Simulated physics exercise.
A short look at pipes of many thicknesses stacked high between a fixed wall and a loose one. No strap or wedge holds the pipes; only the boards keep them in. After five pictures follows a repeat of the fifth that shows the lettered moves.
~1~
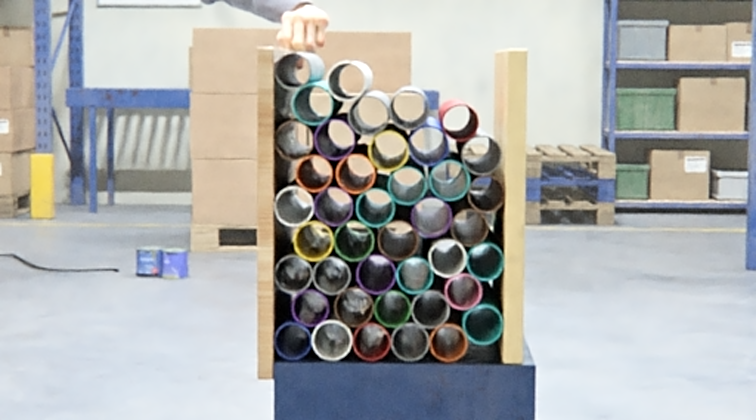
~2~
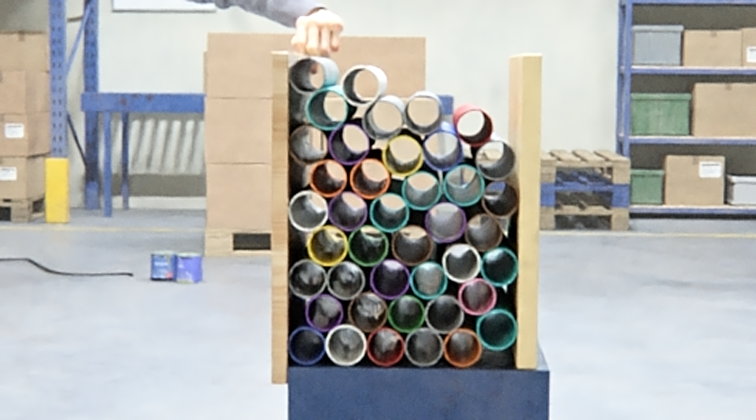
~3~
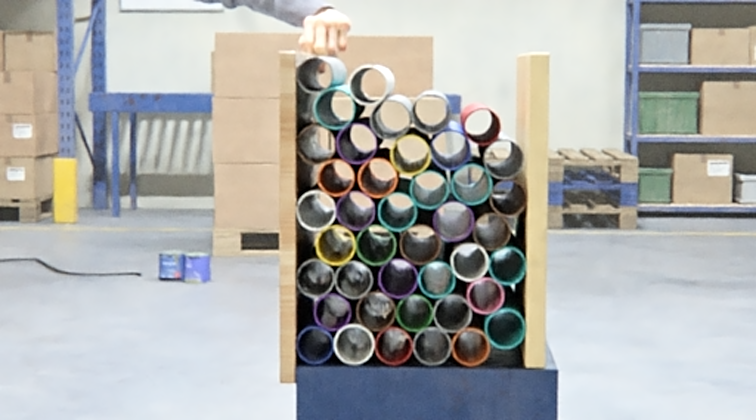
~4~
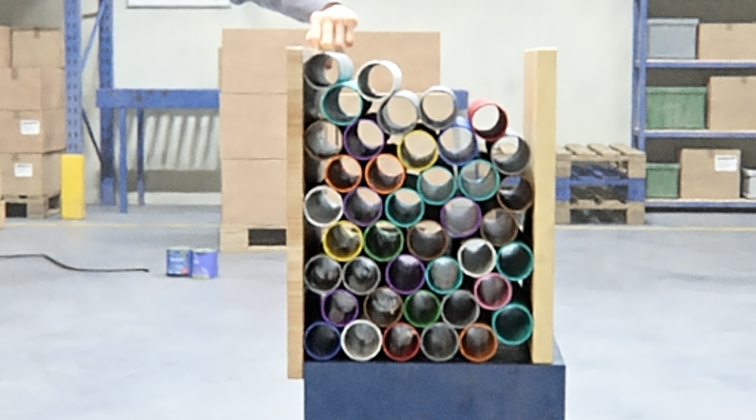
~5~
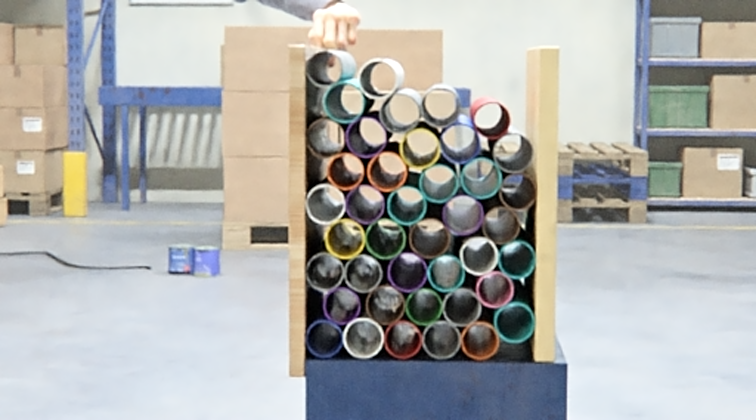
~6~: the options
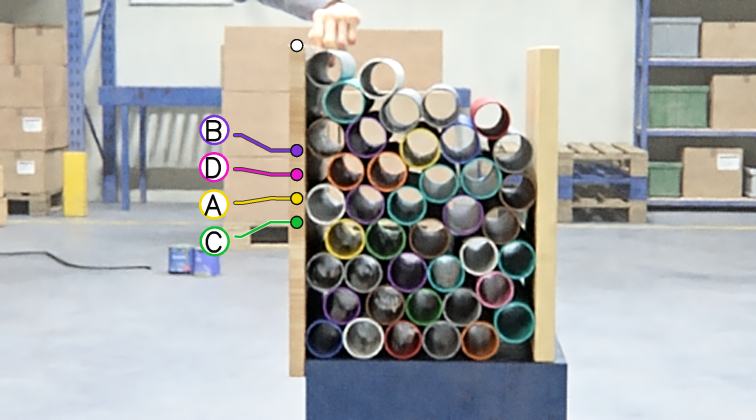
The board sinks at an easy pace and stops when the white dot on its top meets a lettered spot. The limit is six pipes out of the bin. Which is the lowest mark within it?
The lowest mark that will do is C.
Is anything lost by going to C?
Yes.
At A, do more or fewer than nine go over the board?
At A, fewer than nine.
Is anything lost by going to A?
Yes.
On the marked copy, A at (297, 199); B at (297, 150); C at (297, 222); D at (297, 175); the white dot at (297, 46).
Taking C. A third of the way, top of the board (306, 120).
Two thirds of the way, top of the board (306, 203).
When it is over, top of the board (306, 222), four out over the board.
As for the rest, A four out over the board; B one out over the board; D two out over the board.
